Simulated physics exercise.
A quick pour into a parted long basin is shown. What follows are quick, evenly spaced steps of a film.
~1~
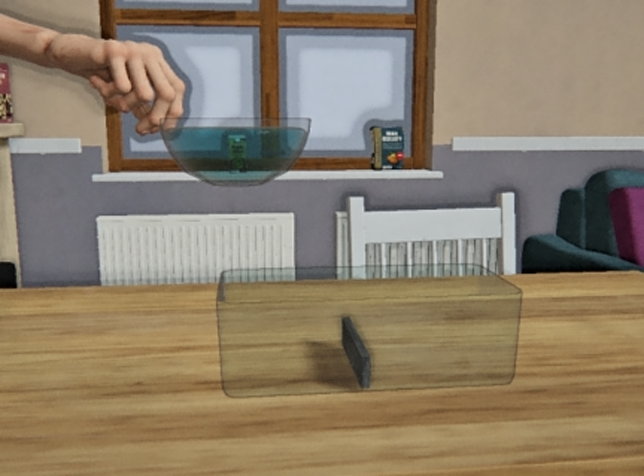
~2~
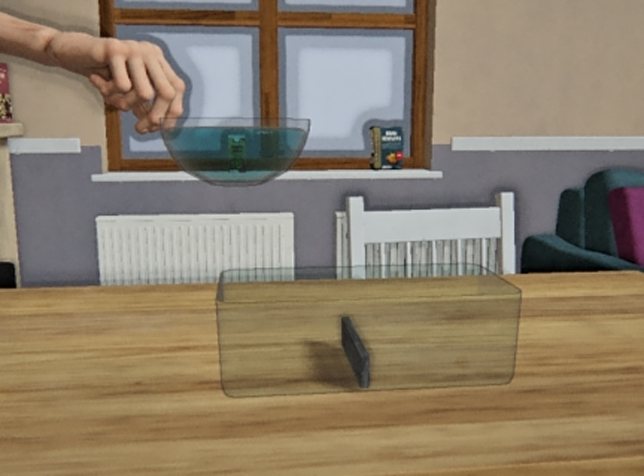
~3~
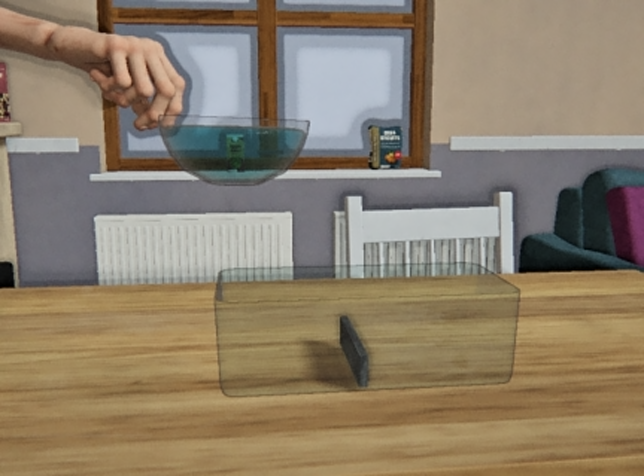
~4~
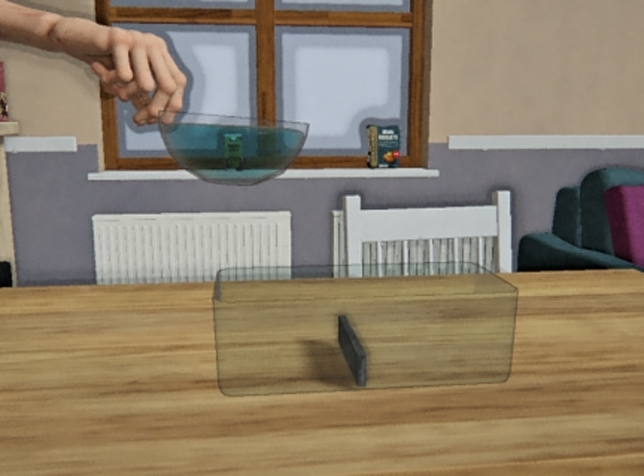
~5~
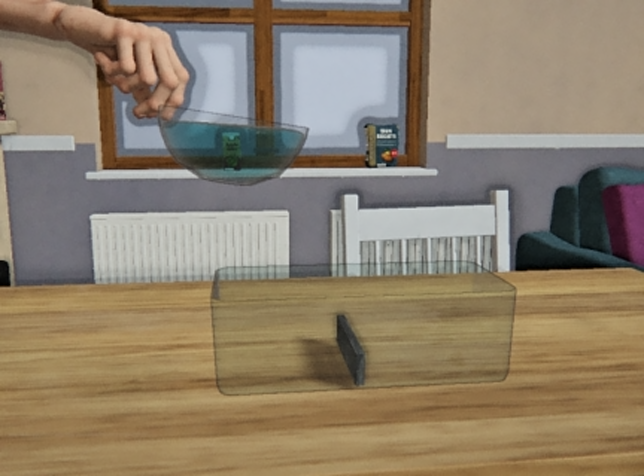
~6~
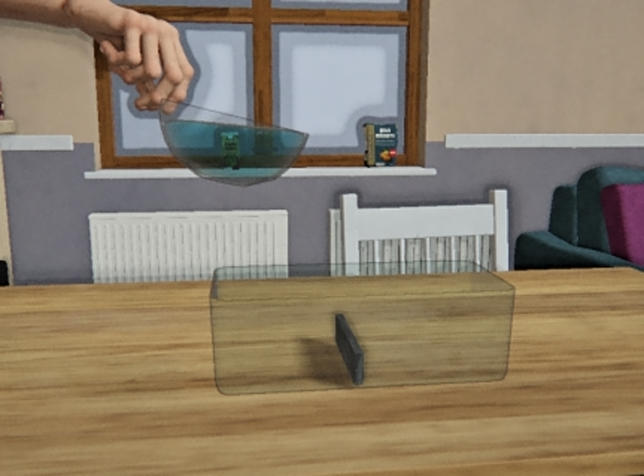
The clip opens on a hand at the left holding a clear bowl of teal liquid level above a long transparent basin with a small dark divider, on a wooden table. The hand slowly raises the bowl's left side, tilting it modestly rightward, while the basin below stays empty.
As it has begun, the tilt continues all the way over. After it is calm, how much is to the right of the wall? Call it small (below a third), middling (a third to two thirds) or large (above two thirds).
Middling.
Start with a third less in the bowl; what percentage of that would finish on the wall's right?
It comes to near 40 per cent.
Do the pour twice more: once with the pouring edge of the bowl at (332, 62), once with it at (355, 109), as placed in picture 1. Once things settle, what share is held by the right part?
It comes out at around 75 percent and then around 80 percent.
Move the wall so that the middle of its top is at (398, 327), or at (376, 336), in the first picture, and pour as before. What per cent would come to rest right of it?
About 10 % for the first and about 35 % for the second.
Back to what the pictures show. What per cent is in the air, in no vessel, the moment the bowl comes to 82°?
50 per cent.
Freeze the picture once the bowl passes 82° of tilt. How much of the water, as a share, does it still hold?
It keeps around 25 per cent at that angle.
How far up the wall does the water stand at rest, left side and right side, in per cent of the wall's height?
On the left roughly 40, on the right roughly 50.
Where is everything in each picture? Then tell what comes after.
In the first frame, it leans 0°; its right rim is at (310, 121); the water meets the walls at (165, 129) and (307, 129); the long basin's rim runs from (220, 287) to (500, 279); the wall's top is at (355, 336).
In the second frame, it leans 1°; its right rim is at (309, 121); the water meets the walls at (164, 129) and (306, 130).
In the third frame, it leans 2°; its right rim is at (309, 123); the water meets the walls at (163, 127) and (305, 131).
In the fourth frame, it leans 5°; its right rim is at (308, 126); the water meets the walls at (163, 125) and (304, 131).
In the fifth frame, it leans 9°; its right rim is at (307, 130); the water meets the walls at (162, 123) and (304, 132).
In the sixth frame, it leans 14°; its right rim is at (307, 136); the water meets the walls at (165, 122) and (305, 133).
A moment on, the bowl is tipped on its side and 23 per cent is still to pour, 3 is left of the wall and 23 right of it.
Next, the bowl is tipped right over and 0 per cent is still to pour, 44 is left of the wall and 52 right of it.
Then the bowl is tipped right over and 0 per cent is still to pour, 43 is left of the wall and 54 right of it.
Later the bowl is tipped right over and 0 per cent is still to pour, 43 is left of the wall and 54 right of it.
Finally, 43 per cent lies left of the wall, 54 right of it and 3 outside.
